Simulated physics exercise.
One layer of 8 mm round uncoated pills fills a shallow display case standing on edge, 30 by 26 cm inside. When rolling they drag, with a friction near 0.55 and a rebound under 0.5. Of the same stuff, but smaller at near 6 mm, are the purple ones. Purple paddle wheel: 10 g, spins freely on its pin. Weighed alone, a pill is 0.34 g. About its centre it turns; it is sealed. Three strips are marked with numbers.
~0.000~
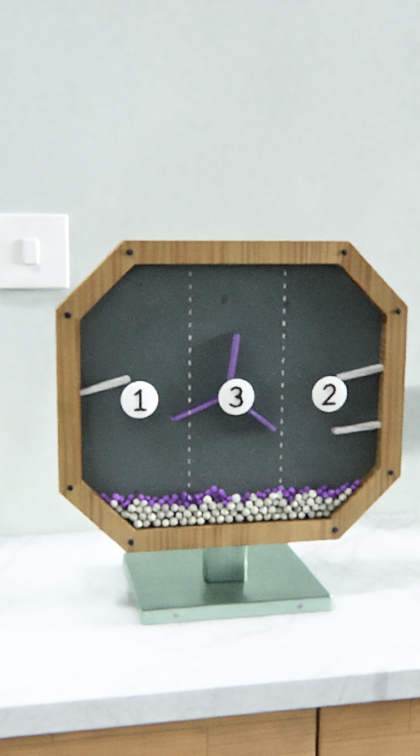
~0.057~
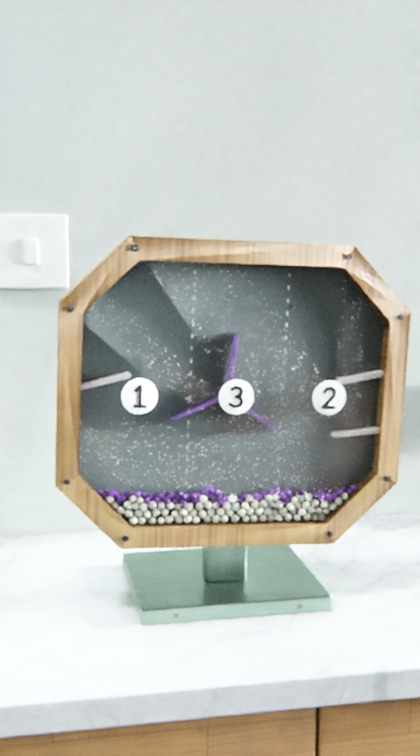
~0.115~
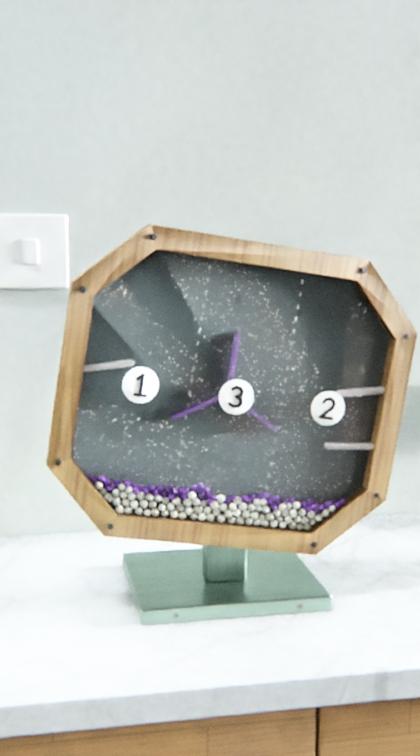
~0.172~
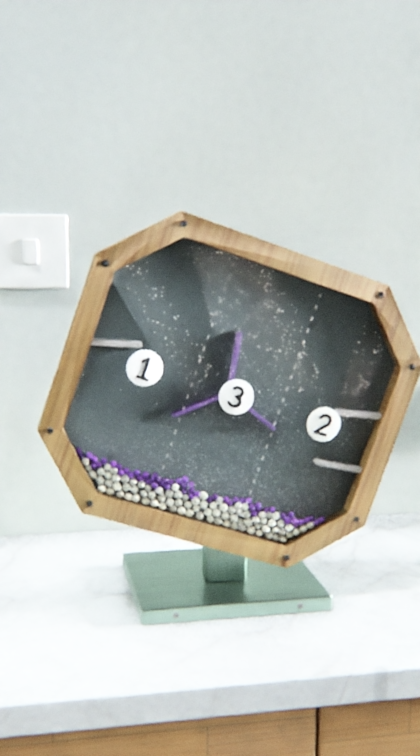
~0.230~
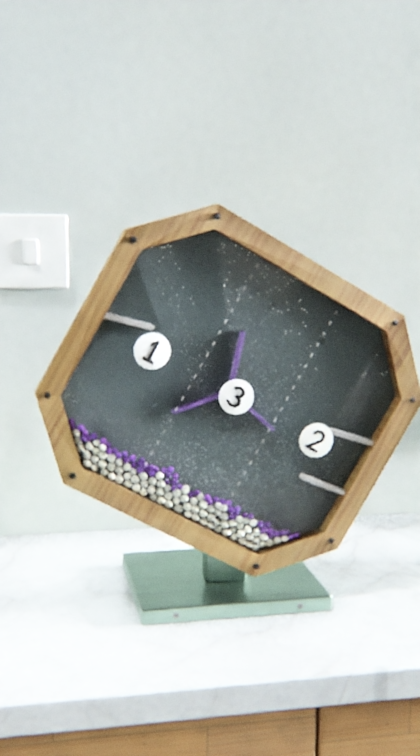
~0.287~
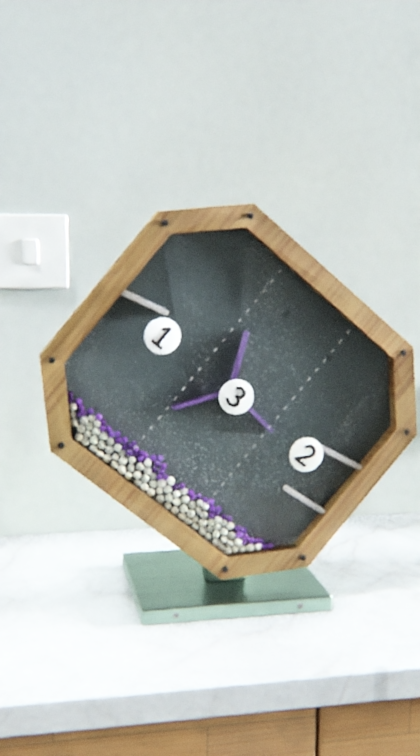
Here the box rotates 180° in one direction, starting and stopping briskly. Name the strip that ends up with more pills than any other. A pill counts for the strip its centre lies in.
The strip marked 2.
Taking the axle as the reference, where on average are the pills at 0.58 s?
8 cm left, 9 cm below.
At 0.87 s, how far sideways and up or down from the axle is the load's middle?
Some 11 cm left and 4 cm below.
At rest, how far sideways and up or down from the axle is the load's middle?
About 7 cm left and 6 cm below.
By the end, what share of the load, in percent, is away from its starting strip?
About 60 per cent.
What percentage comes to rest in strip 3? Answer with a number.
Roughly 25 percent.
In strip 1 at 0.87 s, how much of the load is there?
Roughly 0 per cent.
By 0.58 s, it stands 94° clockwise; the pills' middle is 8 cm left of and 9 cm below the centre; no. 2, 95 %, no. 3, 5 %.
By 0.87 s, it stands 147° clockwise; the pills' middle is 11 cm left of and 4 cm below the centre; no. 2, 100 %.
By 1.12 s, it stands 180° clockwise; the pills' middle is 10 cm left of and 2 cm below the centre; no. 2, 90 %, no. 3, 10 %.
At rest by 4.2 s, it stands 180° clockwise; no. 1, 5 %, no. 2, 70 %, no. 3, 25 %.
